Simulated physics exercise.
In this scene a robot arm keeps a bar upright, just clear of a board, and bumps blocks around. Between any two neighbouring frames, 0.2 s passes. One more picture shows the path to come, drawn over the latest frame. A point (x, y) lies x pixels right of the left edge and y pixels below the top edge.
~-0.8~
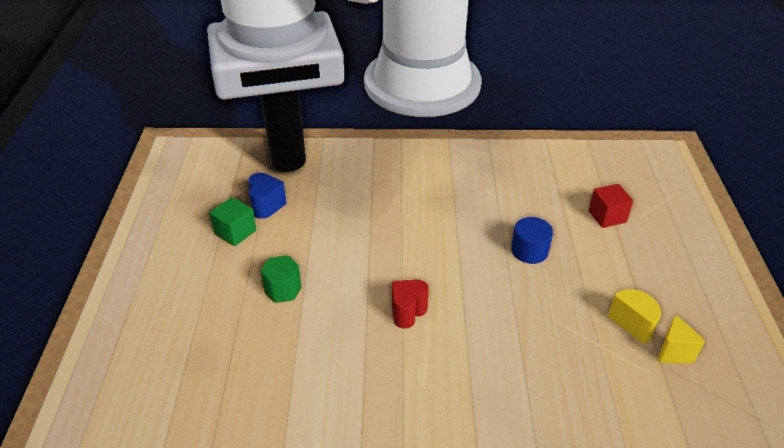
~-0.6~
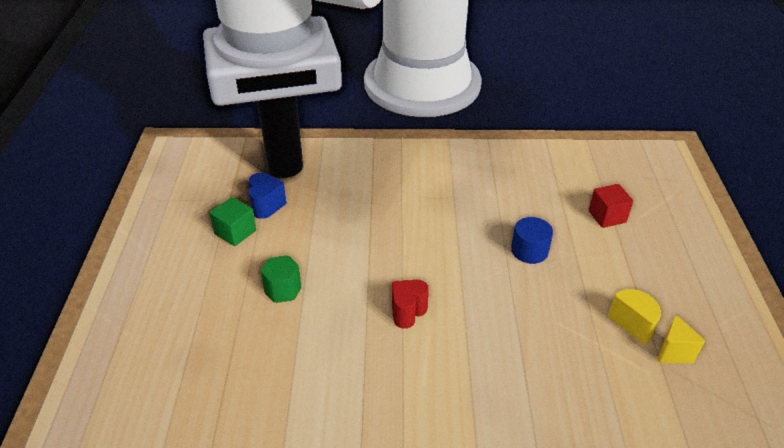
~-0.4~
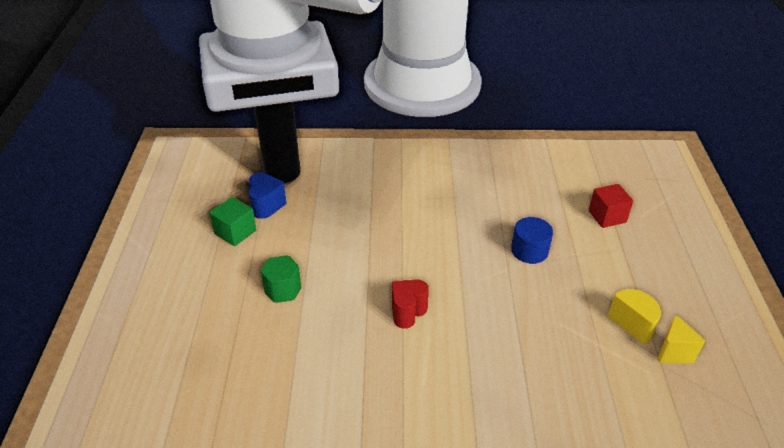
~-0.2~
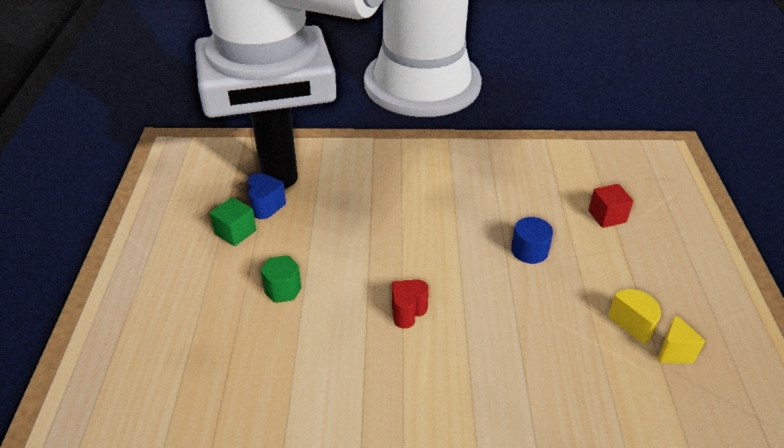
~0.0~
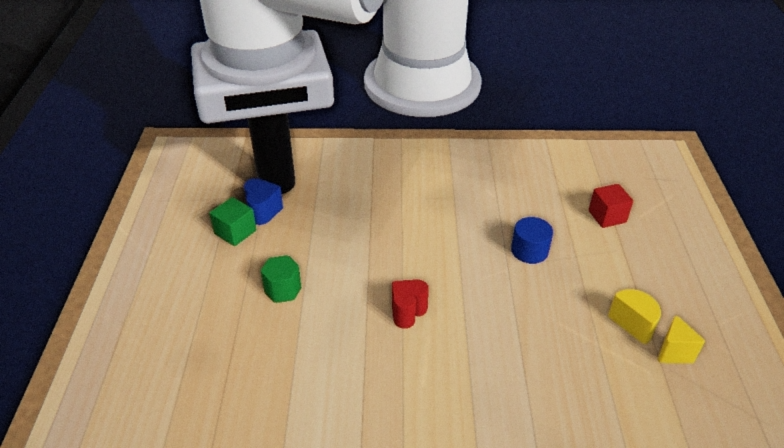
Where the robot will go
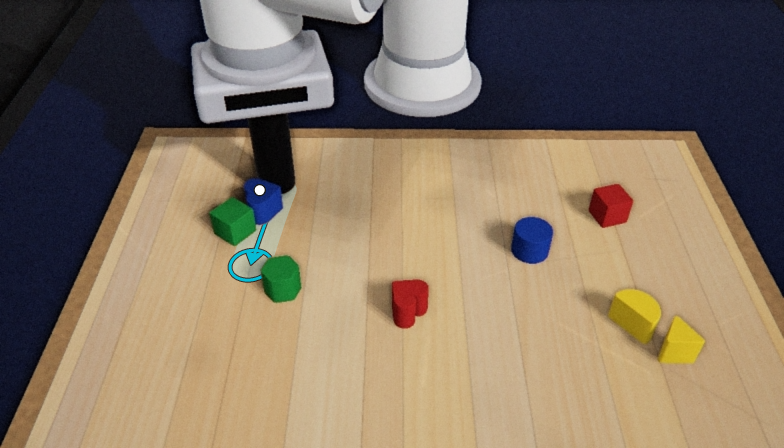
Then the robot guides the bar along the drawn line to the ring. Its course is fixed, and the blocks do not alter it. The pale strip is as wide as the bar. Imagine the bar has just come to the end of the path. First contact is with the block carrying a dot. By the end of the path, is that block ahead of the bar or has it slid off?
I believe the block carrying a dot keeps its place ahead of the bar.
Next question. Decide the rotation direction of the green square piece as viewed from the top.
It swings round clockwise.
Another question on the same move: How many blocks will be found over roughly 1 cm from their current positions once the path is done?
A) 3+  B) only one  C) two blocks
Correct choice: C.
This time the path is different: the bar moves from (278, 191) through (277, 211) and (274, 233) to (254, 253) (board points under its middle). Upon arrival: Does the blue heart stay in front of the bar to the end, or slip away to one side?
The bar should keep driving it forward.
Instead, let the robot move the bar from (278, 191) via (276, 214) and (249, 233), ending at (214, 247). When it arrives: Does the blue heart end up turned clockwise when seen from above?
No, it doesn't check out.
The drawn path runs from (278, 191) directly to (251, 265); the dot is on the blue heart.
The first path, step by step. One third of the way, bar at (268, 207); green square piece at (217, 224), turned 40° clockwise; blue heart at (248, 215).
Two thirds of the way, bar at (258, 232); green square piece at (201, 234), turned 55° clockwise; blue heart at (232, 240), turned 20° clockwise.
At the end, bar at (249, 258); green square piece at (199, 235), turned 65° clockwise; blue heart at (215, 262), turned 25° clockwise; green six-sided block not moved.
